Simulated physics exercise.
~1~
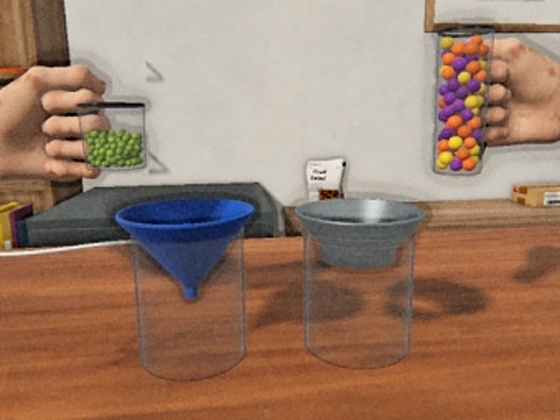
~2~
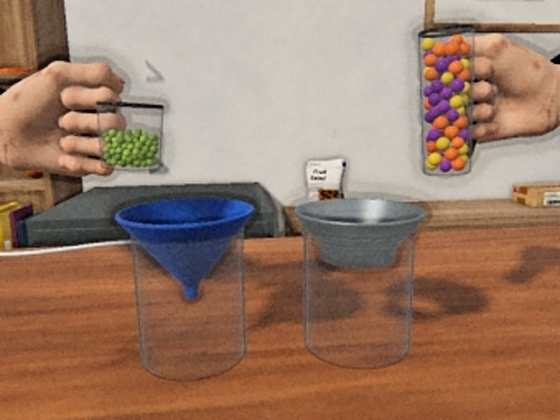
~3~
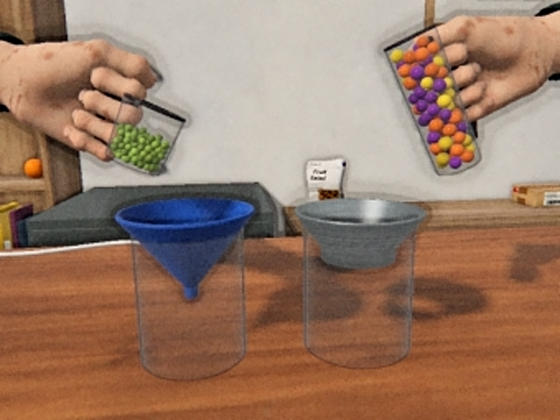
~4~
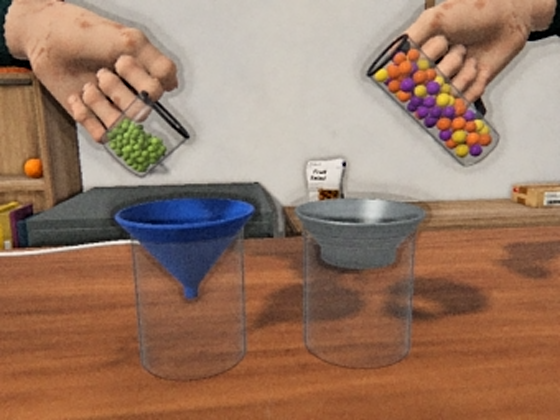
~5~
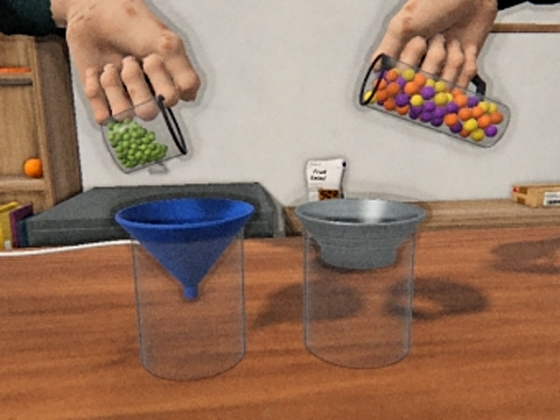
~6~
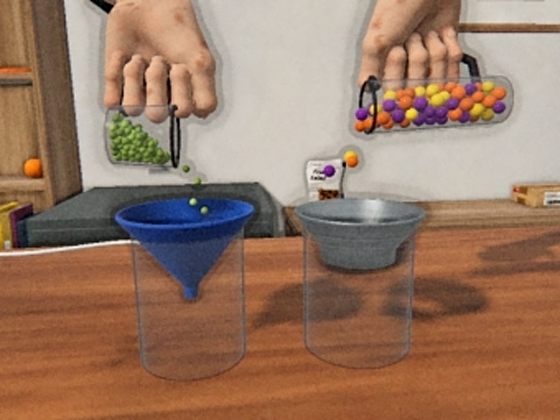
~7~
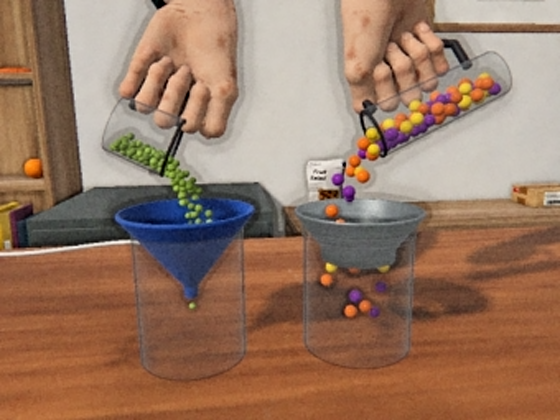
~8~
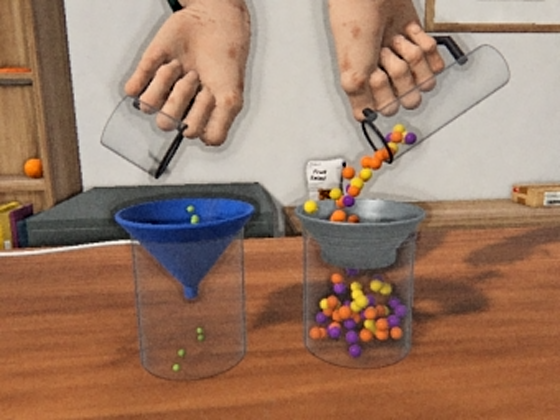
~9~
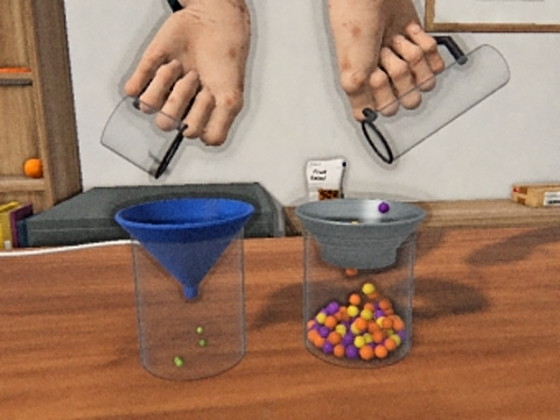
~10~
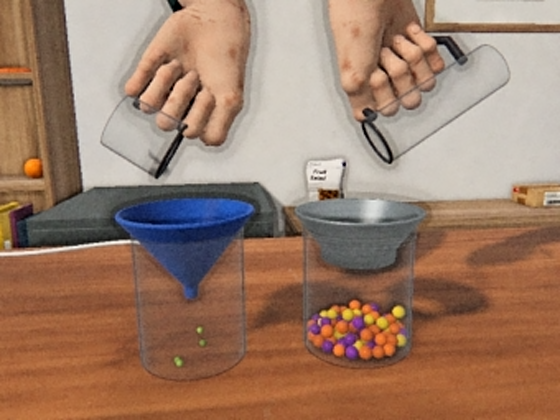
Two hands hold clear cups above a wooden table, seen from the front by a still camera, the left cup partly filled with small green balls and the taller right one packed with orange, purple and yellow balls. Below them, a blue funnel on the left and a grey funnel on the right sit in clear jars. The hands move inward and tip the cups until the balls spill into the funnels. The colourful balls run through the grey funnel and all settle in its jar. Only a few green balls reach the left jar, the rest staying jammed in the blue funnel.
